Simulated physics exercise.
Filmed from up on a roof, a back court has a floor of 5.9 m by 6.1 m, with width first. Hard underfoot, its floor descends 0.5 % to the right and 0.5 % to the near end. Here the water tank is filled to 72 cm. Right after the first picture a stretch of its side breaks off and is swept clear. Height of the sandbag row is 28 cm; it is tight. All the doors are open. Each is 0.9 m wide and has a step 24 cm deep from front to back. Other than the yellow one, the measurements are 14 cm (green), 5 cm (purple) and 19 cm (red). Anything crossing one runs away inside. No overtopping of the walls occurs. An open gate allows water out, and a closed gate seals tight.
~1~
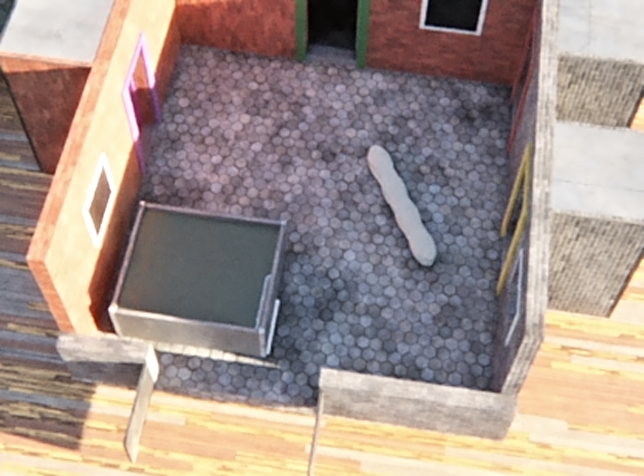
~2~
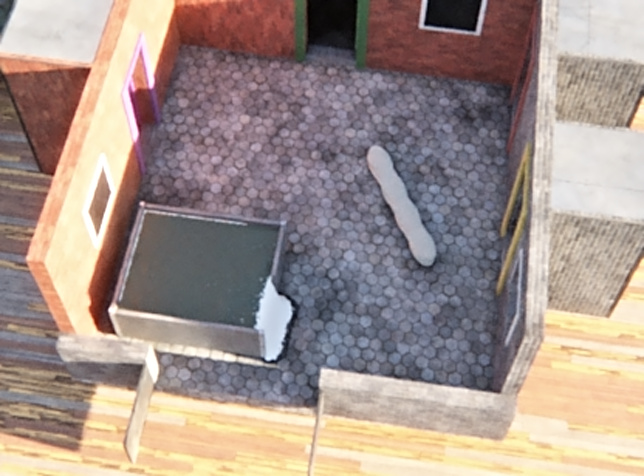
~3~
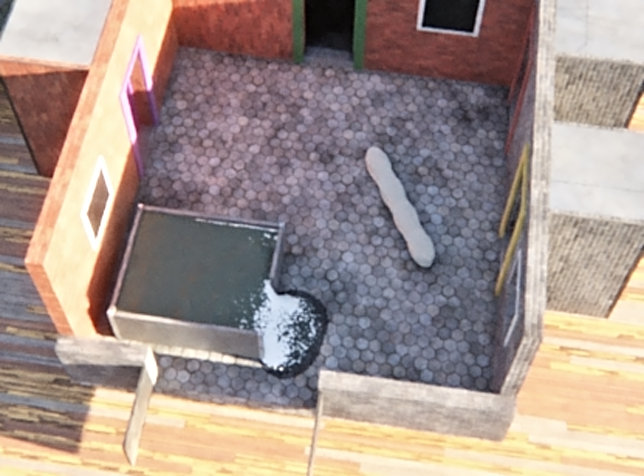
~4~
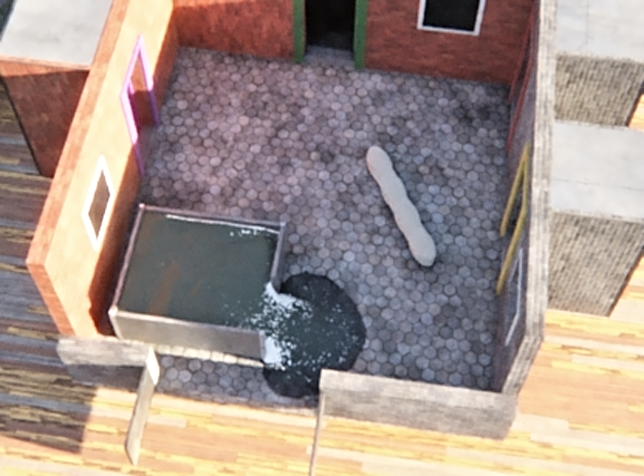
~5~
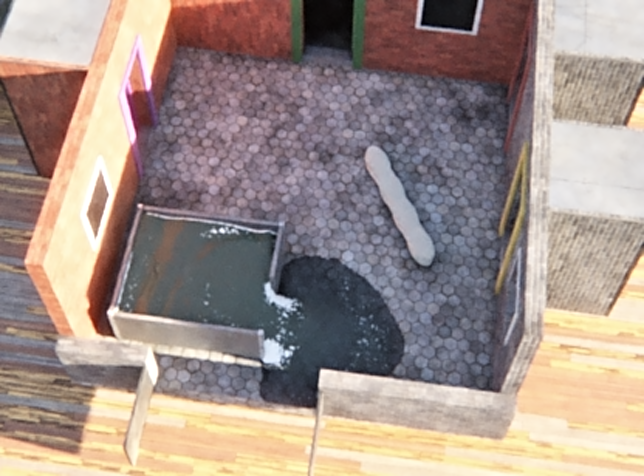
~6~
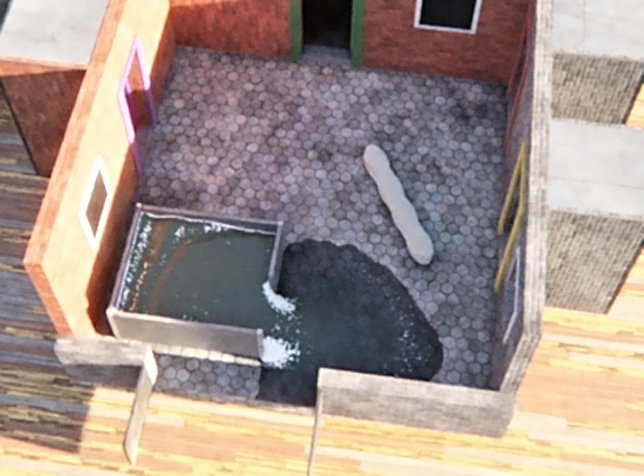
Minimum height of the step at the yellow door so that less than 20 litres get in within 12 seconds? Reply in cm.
Roughly 15 cm.
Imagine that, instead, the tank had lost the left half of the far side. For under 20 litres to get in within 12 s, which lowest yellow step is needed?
You'd want it roughly 7.5 centimetres tall.
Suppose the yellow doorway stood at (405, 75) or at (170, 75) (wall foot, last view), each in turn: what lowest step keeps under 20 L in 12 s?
In turn: Roughly 11.5 cm, roughly 7.5 cm.
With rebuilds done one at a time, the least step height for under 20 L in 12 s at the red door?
Red: Roughly 11.5 cm.
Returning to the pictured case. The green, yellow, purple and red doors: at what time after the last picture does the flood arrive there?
Green = 3.6 s, yellow = 0.7 s, purple = 6.5 s, red = 2.2 s.
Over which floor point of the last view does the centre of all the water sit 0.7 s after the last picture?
(253, 308) or so.
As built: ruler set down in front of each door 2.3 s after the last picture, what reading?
Lab note, depth in cm: Green 0; yellow 21; purple 0; red 2.
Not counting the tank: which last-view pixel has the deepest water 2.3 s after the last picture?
Check close to (483, 390).
Then, 0.7 s after the last picture water covers 25 % of the floor, deepest (46 cm) near (481, 413); it has not reached the yellow door.
Then, 2.3 s after the last picture water covers 35 % of the floor, deepest (33 cm) near (483, 390); 21 cm at the yellow door, 1 litre in over its 24 cm step.
Then, 11.3 s after the last picture water covers 95 % of the floor, deepest (14 cm) near (88, 360); 6 cm at the yellow door, 1 litre in over its 24 cm step.
At the yellow door as built, the water peaked near 23 cm, 1.7 s after the last picture.
Run again over the same 12 s with other heights there, 30 litres in over 13.5 cm, 10 litres over 18 cm. The limit of 20 litres is kept from about 15 cm up.
